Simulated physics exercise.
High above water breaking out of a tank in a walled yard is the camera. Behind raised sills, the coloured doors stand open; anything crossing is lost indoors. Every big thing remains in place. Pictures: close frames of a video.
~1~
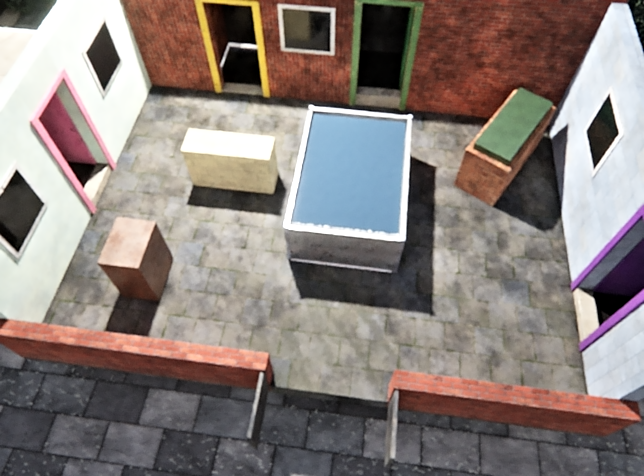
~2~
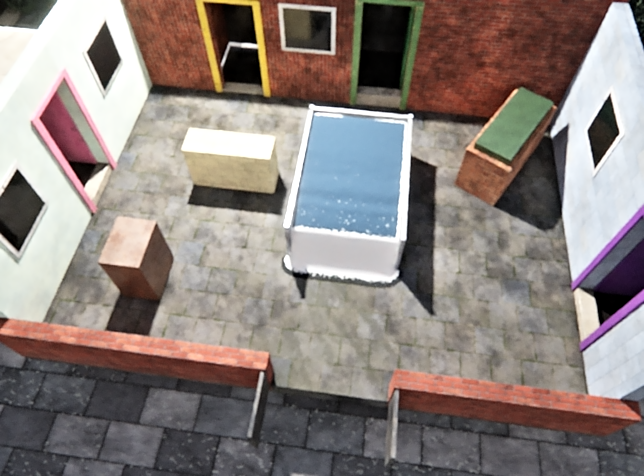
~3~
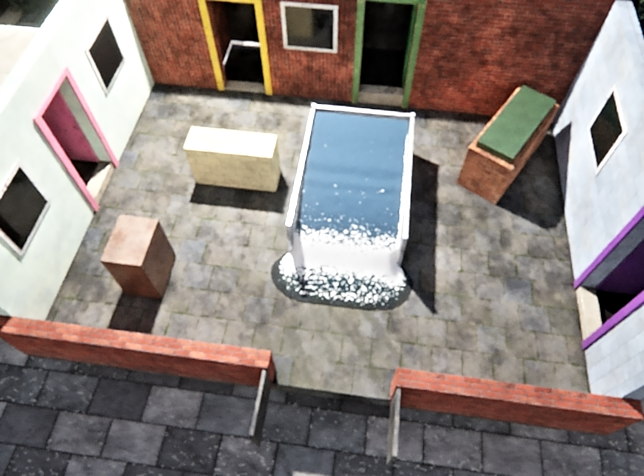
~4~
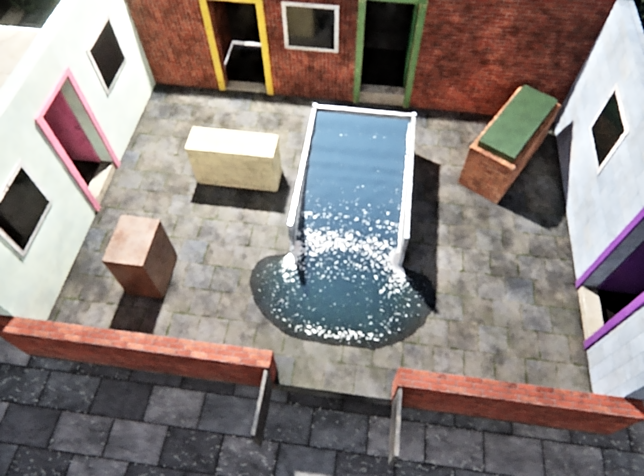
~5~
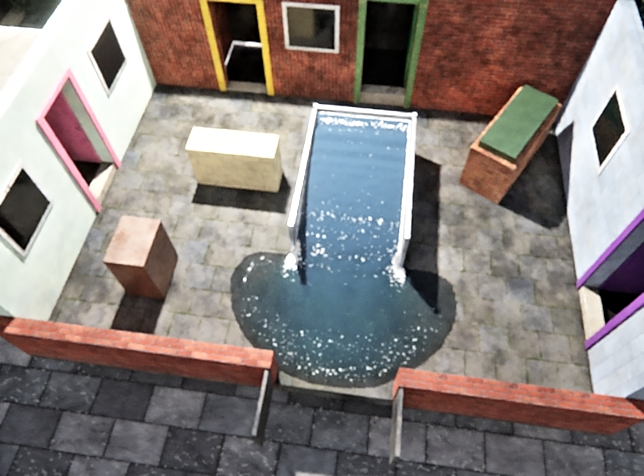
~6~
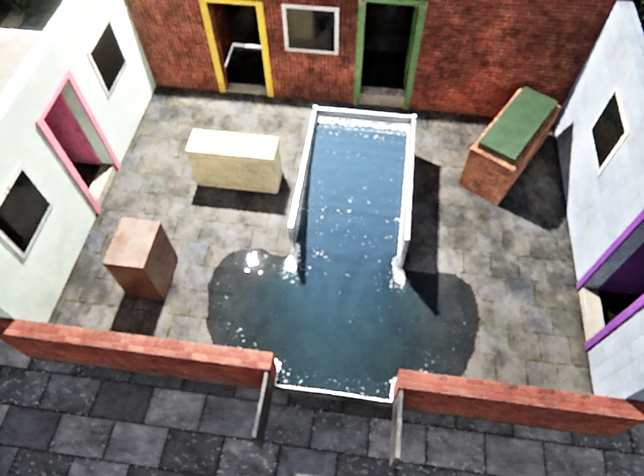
A large tank of blue water in a walled yard opened at its front, and the water poured out foaming, then spread across the paving in a widening dark pool to the brick wall's gap.
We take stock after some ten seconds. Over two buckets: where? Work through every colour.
Outcome: The pink door is going to stay inside the allowance; the purple door is going to stay inside the allowance; the yellow door is going to stay inside the allowance; the green door is going to stay inside the allowance.
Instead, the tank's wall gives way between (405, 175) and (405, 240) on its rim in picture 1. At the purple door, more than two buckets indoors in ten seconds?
As far as I can tell, the purple door surpasses the limit.
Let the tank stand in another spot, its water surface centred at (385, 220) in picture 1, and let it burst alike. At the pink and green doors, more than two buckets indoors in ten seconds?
The pink remains within limits, and the green remains within limits.
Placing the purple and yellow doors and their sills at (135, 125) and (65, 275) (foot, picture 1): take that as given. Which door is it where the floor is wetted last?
That would be the green-painted one.
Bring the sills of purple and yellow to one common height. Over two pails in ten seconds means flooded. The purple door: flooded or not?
I'd say the purple door tops the limit this time.
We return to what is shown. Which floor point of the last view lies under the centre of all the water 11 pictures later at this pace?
The water's centre sits above (341, 271).
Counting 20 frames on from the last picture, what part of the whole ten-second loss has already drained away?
Approximately 75 %.
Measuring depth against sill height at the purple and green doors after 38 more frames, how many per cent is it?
Readings, in sequence: 50 percent and 0 percent.
A moment on, water covers 25 % of the floor; the pink door not reached, the purple door not reached, the yellow door not reached, the green door not reached.
Next, water covers 30 % of the floor; the pink door not reached, the purple door wet at the sill, nothing in, the yellow door not reached, the green door not reached.
Then, water covers 50 % of the floor; the pink door wet at the sill, nothing in, the purple door under two buckets in, the yellow door not reached, the green door not reached.
Later, water covers 75 % of the floor; the pink door wet at the sill, nothing in, the purple door under two buckets in, the yellow door wet at the sill, nothing in, the green door not reached.
In the end, water covers 95 % of the floor; the pink door wet at the sill, nothing in, the purple door under two buckets in, the yellow door under two buckets in, the green door wet at the sill, nothing in.
